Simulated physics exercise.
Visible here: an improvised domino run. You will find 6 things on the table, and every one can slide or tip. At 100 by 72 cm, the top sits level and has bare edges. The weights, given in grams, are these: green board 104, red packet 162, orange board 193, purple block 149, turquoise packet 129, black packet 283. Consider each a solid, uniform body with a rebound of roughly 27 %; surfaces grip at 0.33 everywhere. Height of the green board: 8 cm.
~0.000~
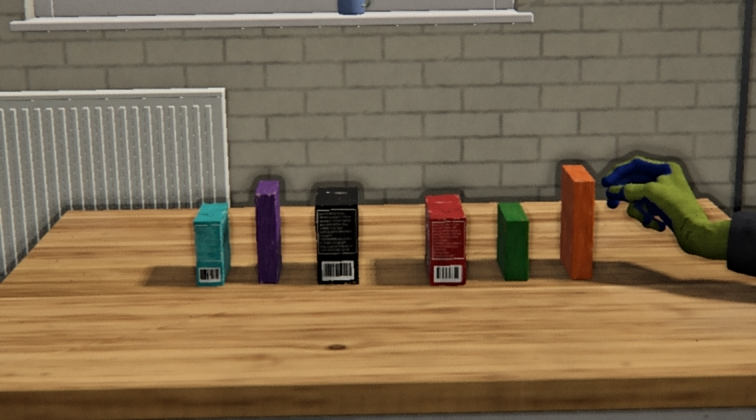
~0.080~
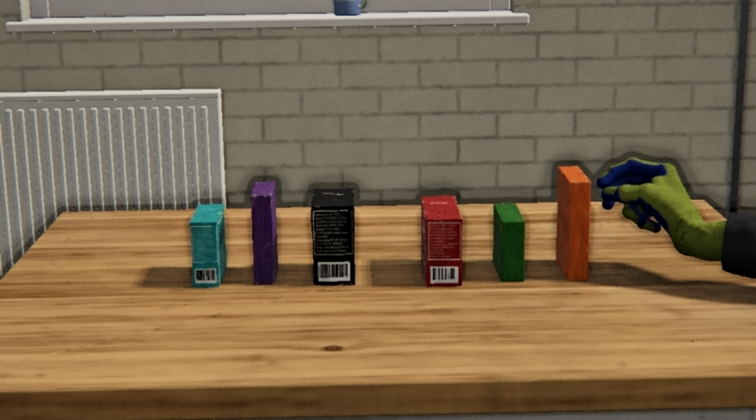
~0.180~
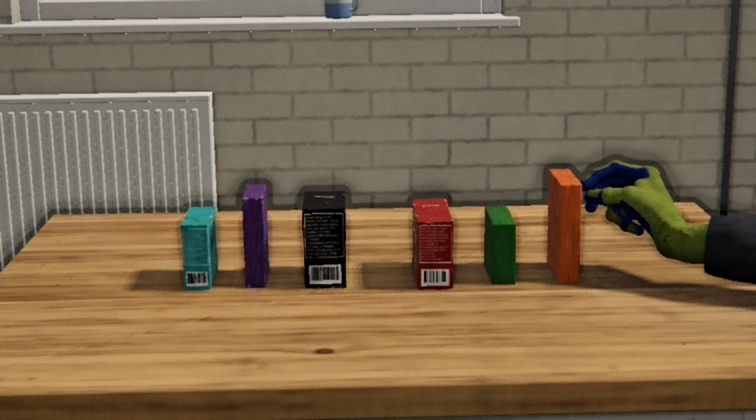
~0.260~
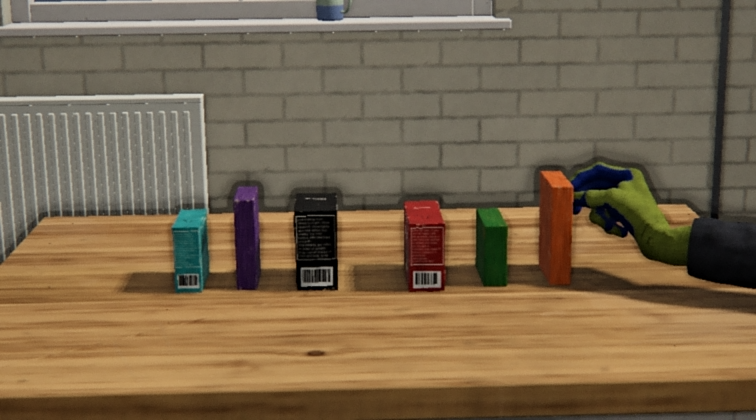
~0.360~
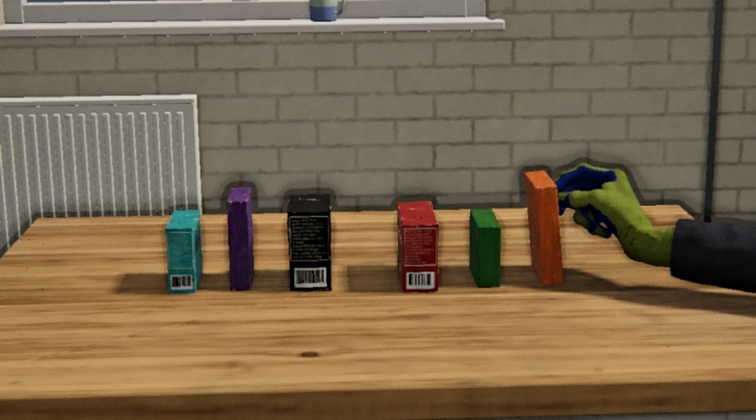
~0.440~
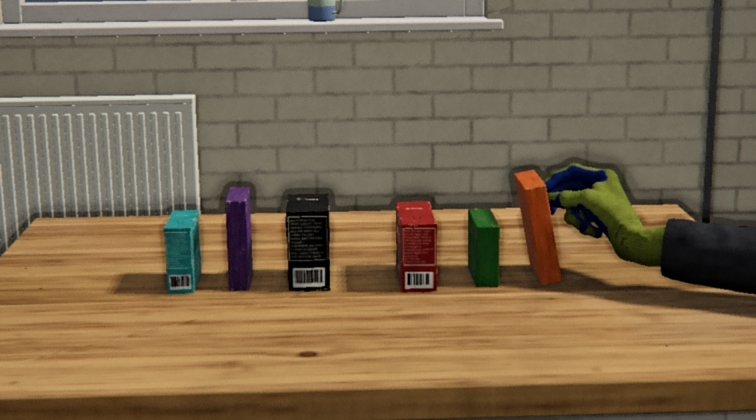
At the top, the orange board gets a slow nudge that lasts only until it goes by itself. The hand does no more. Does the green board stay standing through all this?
No.
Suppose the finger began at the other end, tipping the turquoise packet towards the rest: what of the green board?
Outcome for the green board: Upright.
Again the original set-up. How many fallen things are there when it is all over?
2.
Around 0.74 s, orange board 42° over; green board at 19° to upright near (473, 246).
Around 0.94 s, orange board 67° over; green board on its side near (445, 265); red packet shifted 3 cm.
Finally (1.6 s), on their side or leaning hard on the table, green board; the other 3 still in place (within 5 cm). Final places as that camera would see them, green board near (442, 267).
